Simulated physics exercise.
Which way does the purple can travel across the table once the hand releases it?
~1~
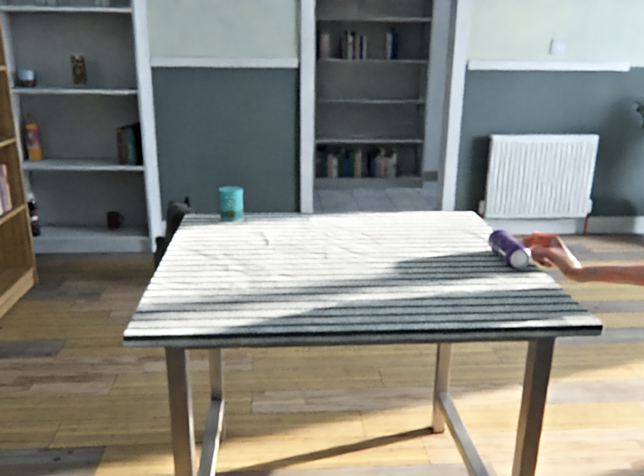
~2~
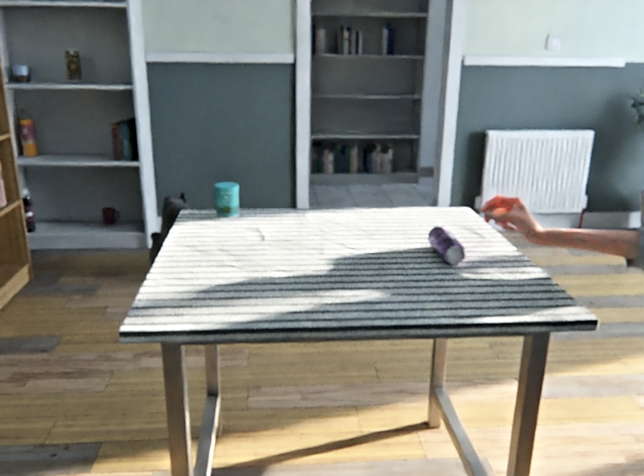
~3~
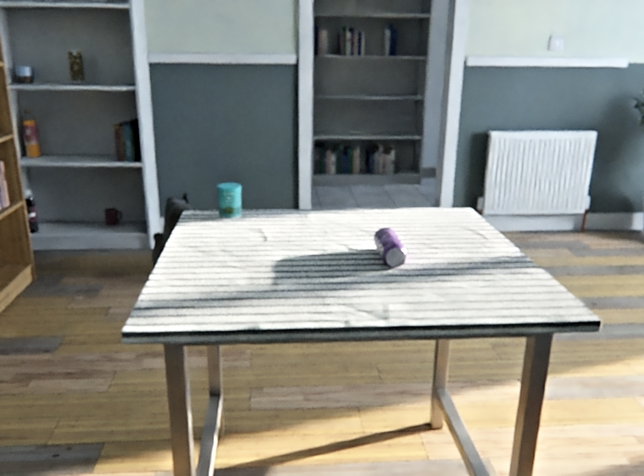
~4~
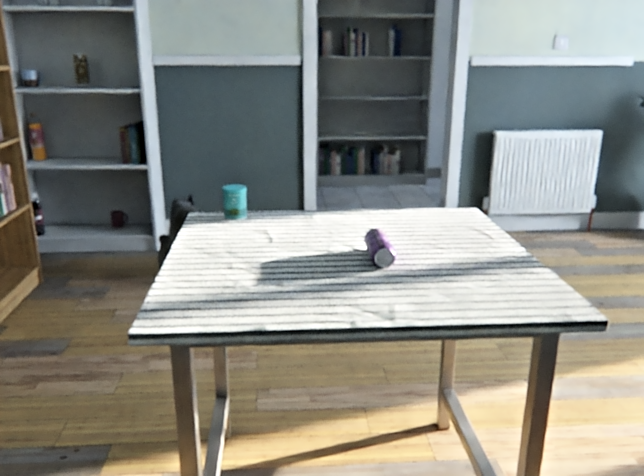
The purple can rolls to the left across the table.
